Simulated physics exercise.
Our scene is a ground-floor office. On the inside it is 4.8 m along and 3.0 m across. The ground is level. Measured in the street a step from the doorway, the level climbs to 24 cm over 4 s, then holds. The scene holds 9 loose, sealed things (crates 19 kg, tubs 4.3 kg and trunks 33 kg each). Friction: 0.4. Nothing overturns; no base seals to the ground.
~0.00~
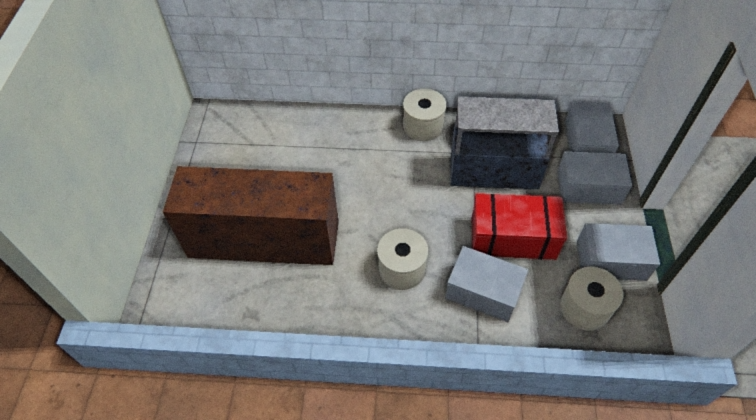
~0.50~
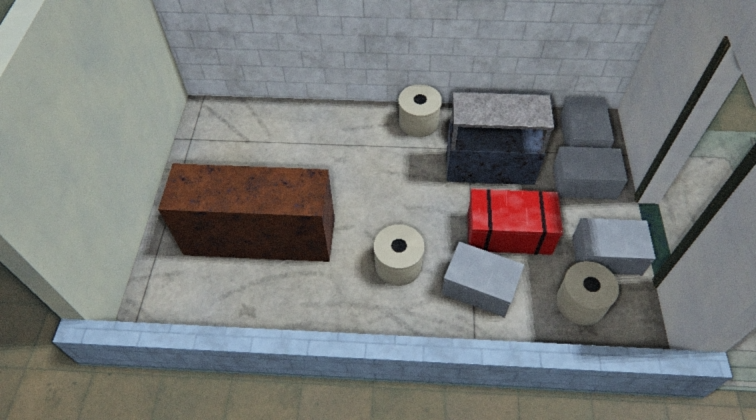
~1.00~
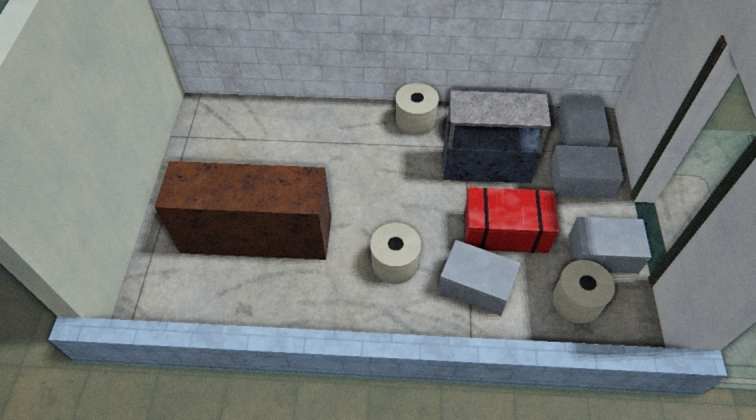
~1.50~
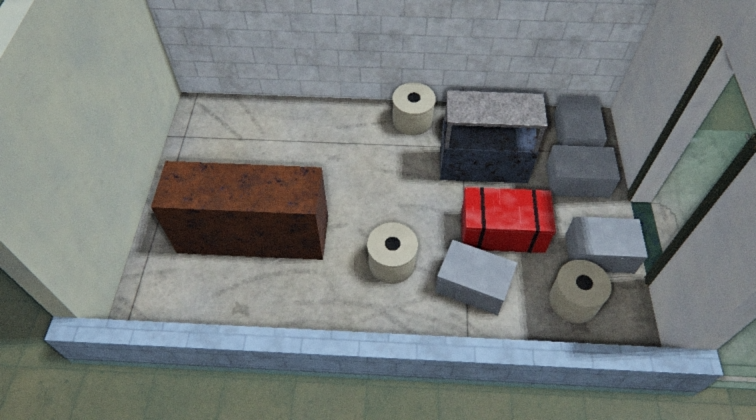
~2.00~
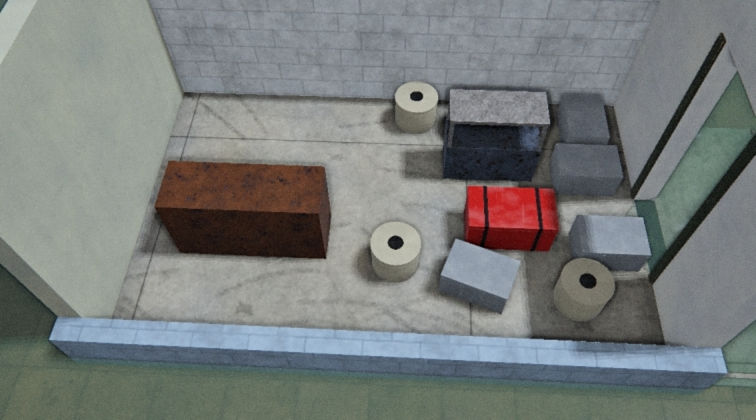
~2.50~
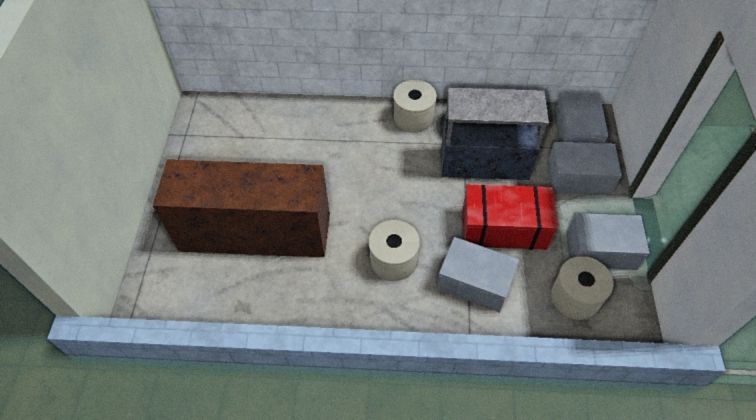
Greenish water spreading over the tiled ground outside a walled room, while the red trunk, grey blocks and pale tubs inside stay still.
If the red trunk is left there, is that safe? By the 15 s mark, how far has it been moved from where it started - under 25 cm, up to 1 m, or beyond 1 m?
It has been moved beyond 1 m.
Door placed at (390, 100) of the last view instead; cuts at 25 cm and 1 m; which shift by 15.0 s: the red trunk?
Well, the red trunk shifts somewhat in that setup.
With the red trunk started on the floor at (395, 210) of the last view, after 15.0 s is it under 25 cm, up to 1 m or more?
Short answer, it is taken a long way.
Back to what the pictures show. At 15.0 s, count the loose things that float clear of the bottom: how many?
It comes to 9 of them.
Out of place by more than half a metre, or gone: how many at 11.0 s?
I count 6 of them.
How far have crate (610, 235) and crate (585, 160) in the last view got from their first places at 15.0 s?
300 cm, 40 cm.
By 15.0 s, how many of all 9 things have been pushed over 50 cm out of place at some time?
7.
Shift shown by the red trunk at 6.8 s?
Around 120 cm from the start by that time.
After 3.5 s the red trunk is near (509, 206), 0.0 m from its start, aground; 0 afloat.
After 6.8 s the red trunk is near (372, 199), 1.3 m from its start, aground; 2 afloat.
After 11.0 s the red trunk is near (297, 94), 2.5 m from its start, afloat; 7 afloat.
After 15.0 s the red trunk is near (256, 131), 2.6 m from its start, afloat; 9 afloat.
